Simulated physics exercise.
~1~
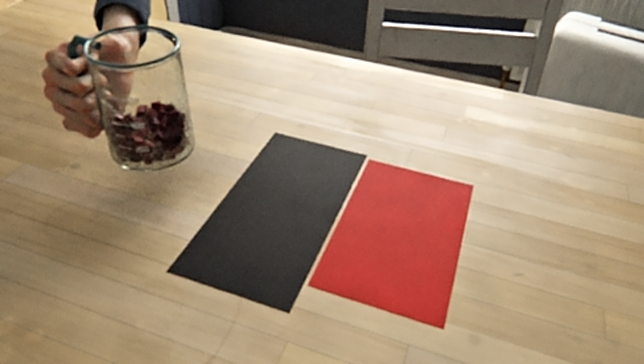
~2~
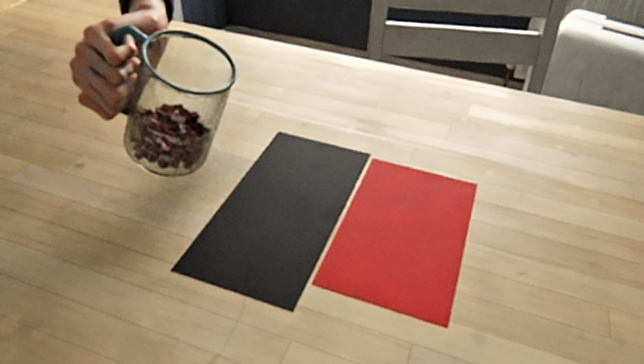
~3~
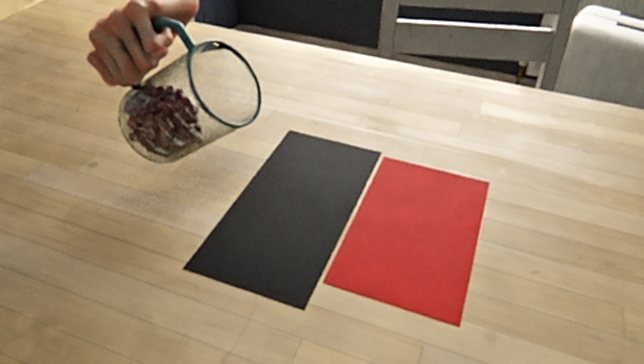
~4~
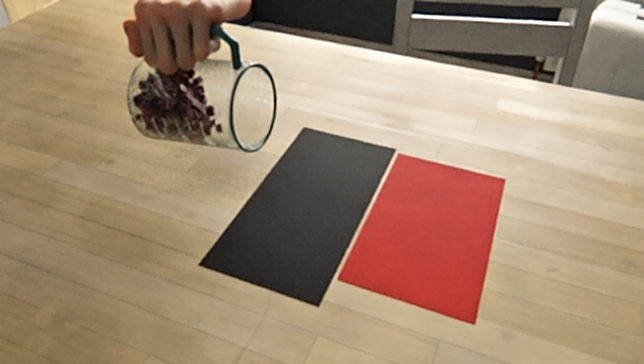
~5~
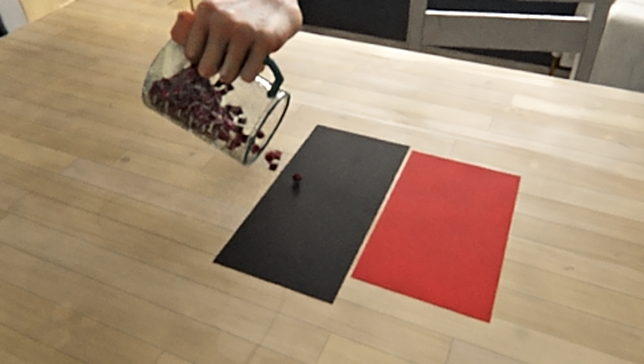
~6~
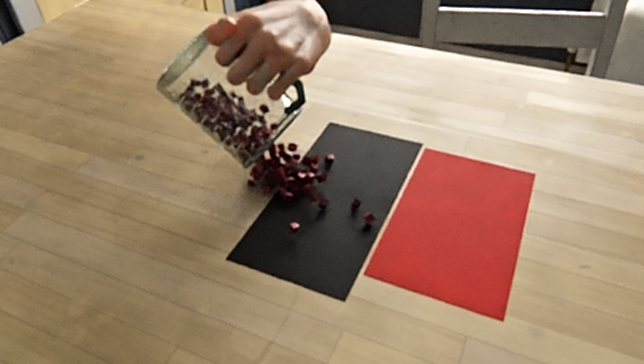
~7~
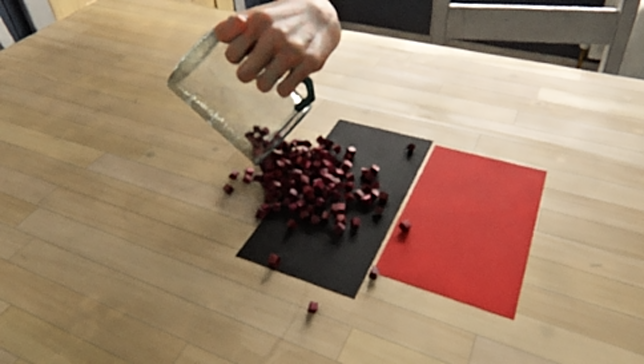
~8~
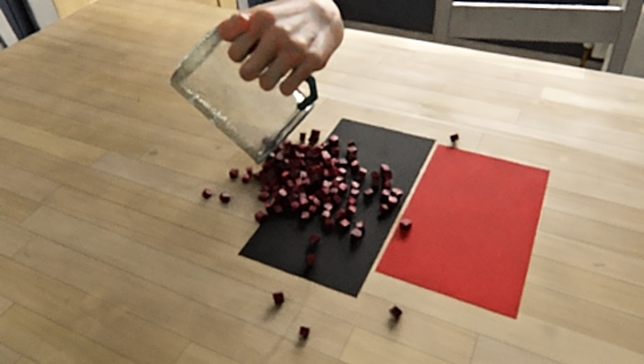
The clip shows a hand tilting a clear jug of dark red beetroot cubes over a wooden table beside a black mat and a red mat, pouring until it is empty, with most cubes heaped on the black mat and others scattered across the bare table.
